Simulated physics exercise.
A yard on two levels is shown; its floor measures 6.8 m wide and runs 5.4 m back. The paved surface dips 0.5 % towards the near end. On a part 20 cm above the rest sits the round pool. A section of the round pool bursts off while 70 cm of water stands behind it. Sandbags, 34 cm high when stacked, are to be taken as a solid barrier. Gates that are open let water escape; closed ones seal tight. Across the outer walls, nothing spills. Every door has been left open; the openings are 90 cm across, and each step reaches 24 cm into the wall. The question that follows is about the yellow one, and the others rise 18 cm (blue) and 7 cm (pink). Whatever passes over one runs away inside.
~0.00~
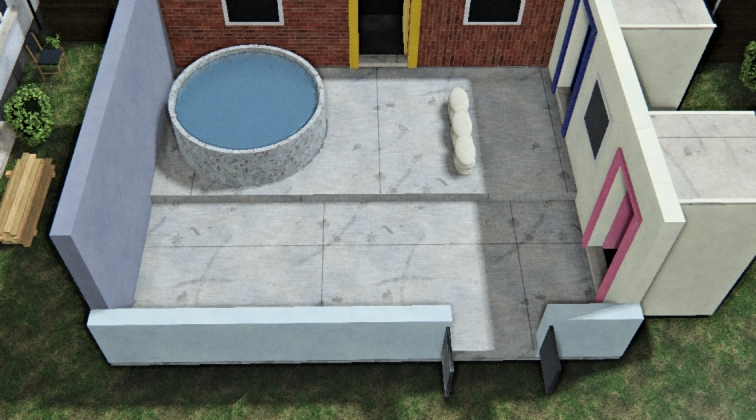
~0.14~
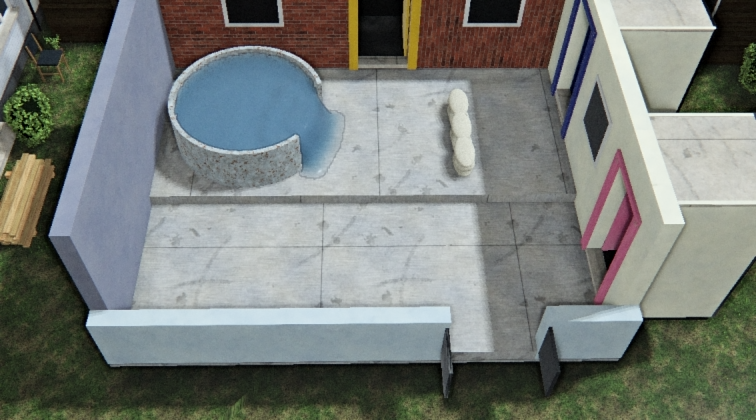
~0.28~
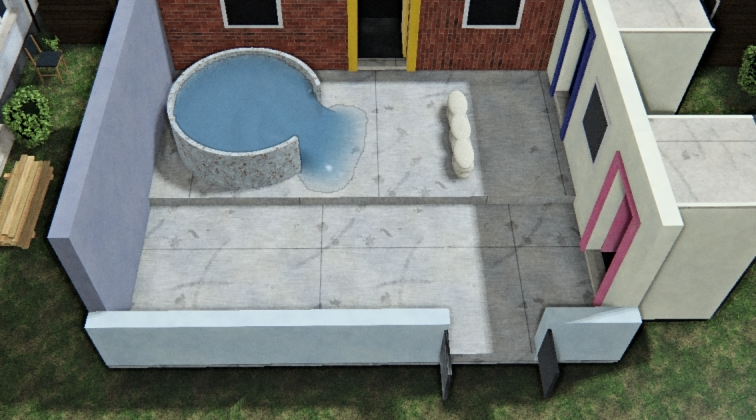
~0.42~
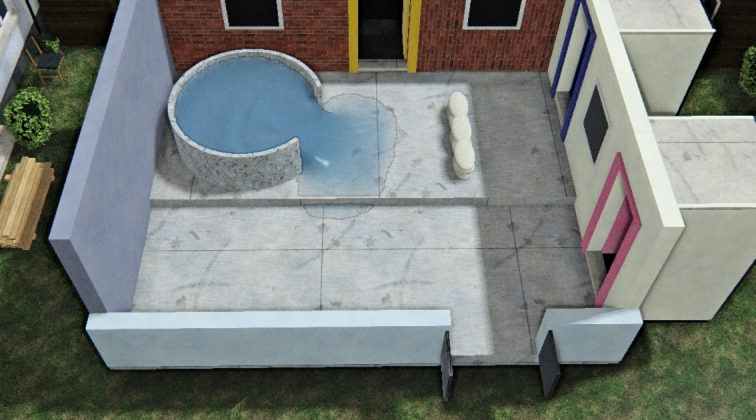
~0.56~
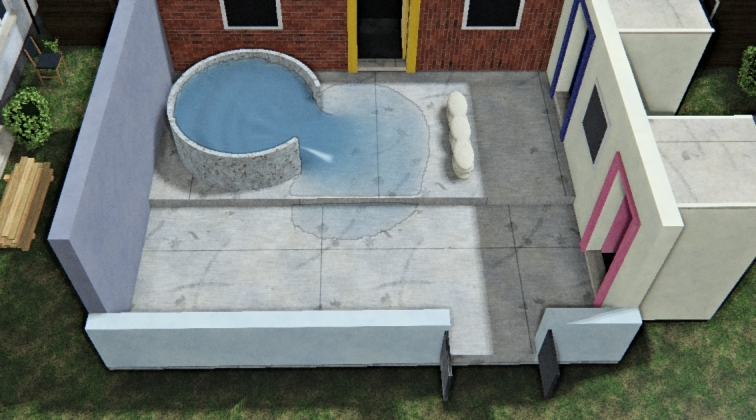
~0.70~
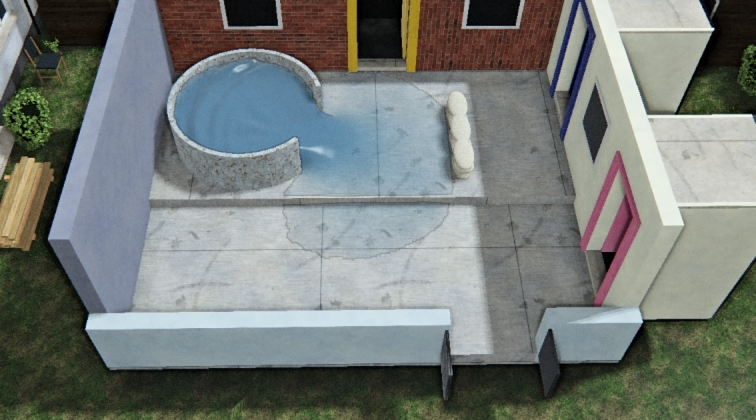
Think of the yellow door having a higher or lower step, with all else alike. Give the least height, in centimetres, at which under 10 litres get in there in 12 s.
9.5 cm.
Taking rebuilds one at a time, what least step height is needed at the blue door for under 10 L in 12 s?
The blue door needs around 9.5 cm.
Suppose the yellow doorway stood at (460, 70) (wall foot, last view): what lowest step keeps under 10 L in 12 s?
Around 21 cm would do it.
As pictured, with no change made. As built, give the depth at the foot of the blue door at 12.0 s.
Depth: Near 3.5 cm.
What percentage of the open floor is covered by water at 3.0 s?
Roughly 55 percent of the floor is wet.
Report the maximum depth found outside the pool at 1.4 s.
Max depth: About 40 cm.
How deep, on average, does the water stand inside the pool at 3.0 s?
Mean depth: Approx. 28 cm.
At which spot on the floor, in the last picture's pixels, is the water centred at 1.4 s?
Around (299, 144).
After 1.4 s water covers 40 % of the floor, deepest (40 cm) near (441, 150); 5 cm at the yellow door, 0 litres in over its 8 cm step.
After 3.0 s water covers 55 % of the floor, deepest (29 cm) near (544, 326); 10 cm at the yellow door, 1 litre in over its 8 cm step.
After 12.0 s water covers 95 % of the floor, deepest (12 cm) near (140, 268); 3 cm at the yellow door, 17 litres in over its 8 cm step.
At the yellow door as built, the water arrived by 0.8 s and peaked near 11 cm at 3.8 s.
Run again over the same 12 s with other heights there, 14 litres in over 8.5 cm, 3 litres over 12 cm. The limit of 10 litres is kept from about 9.5 cm up.
